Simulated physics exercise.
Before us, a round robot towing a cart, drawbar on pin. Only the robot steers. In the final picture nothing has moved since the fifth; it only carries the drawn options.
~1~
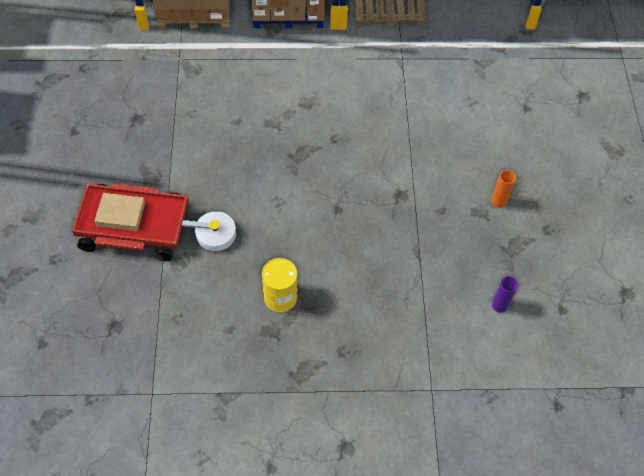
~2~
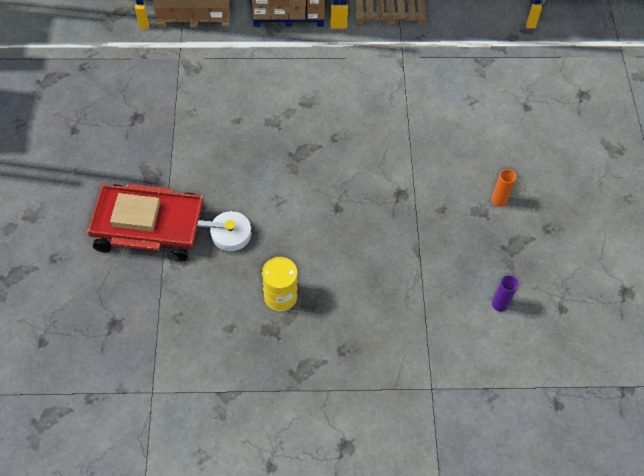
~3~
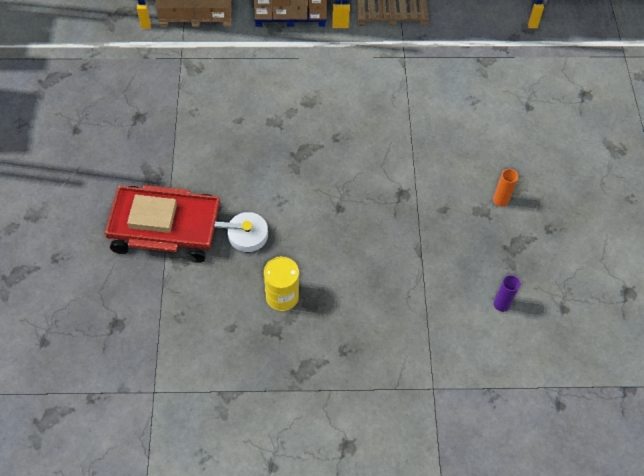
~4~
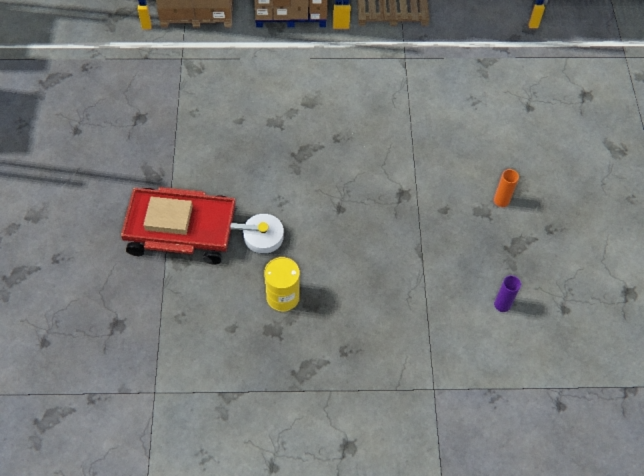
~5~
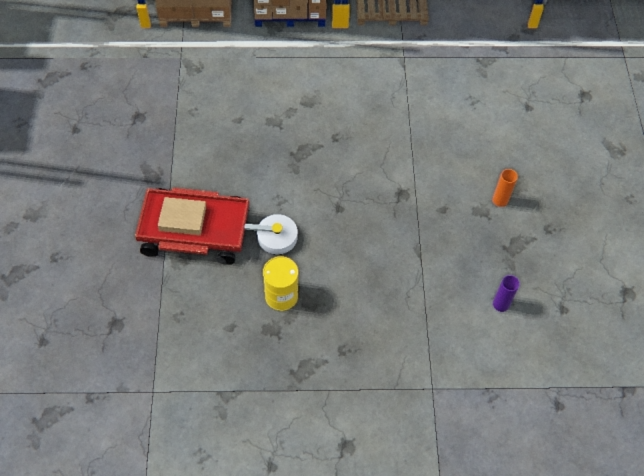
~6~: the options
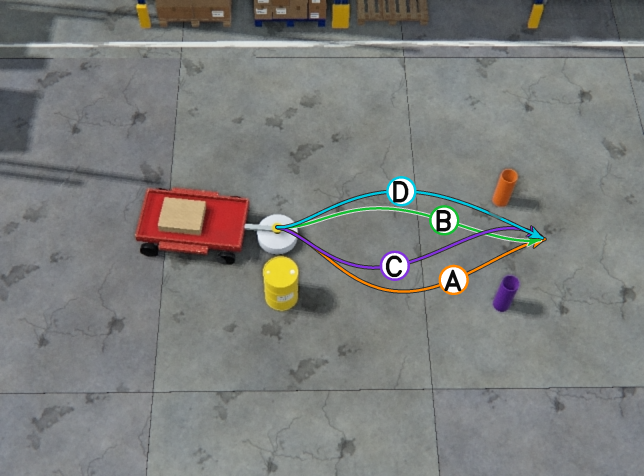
A red cart carrying a flat tan box sits at the left of a cracked grey concrete warehouse floor, seen from high above, with loaded pallets along the top edge. A round white robot is joined to its right side by a drawbar, a yellow drum stands near the middle, and an orange post and a purple post stand at right. The robot tows the cart slowly rightward, drawing close above the drum.
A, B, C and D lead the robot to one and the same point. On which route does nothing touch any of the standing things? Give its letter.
It should follow B.
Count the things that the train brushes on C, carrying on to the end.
In all, one.
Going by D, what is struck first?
It meets the orange post.
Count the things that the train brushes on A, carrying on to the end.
It touches two.
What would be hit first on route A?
The yellow drum.
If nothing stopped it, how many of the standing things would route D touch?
It touches one.
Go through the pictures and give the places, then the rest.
Orange post (499, 201); purple post (500, 305); robot (216, 230), in the first picture.
Robot (231, 230); red cart (147, 216); purple post (500, 304), in the second picture.
Robot (248, 231); red cart (163, 217); orange post (501, 200), in the third picture.
Robot (264, 232); red cart (179, 219); yellow drum (283, 296), in the fourth picture.
Robot (277, 233); red cart (193, 220); purple post (501, 304); yellow drum (282, 296); orange post (501, 200), in the fifth picture.
On the marked copy, A from (277, 227) via (410, 291) to (545, 239); B from (277, 227) via (408, 211) to (540, 240); C from (277, 227) via (409, 262) to (541, 236); D from (277, 227) via (409, 191) to (543, 238).
Following B. Soon after the start, robot (368, 214), cart (286, 218).
Later, robot (462, 232), cart (380, 217).
In the end, robot (542, 245), cart (460, 230); nothing has been touched.
As for the rest, A meets the yellow drum and purple post; C meets the yellow drum; D meets the orange post.
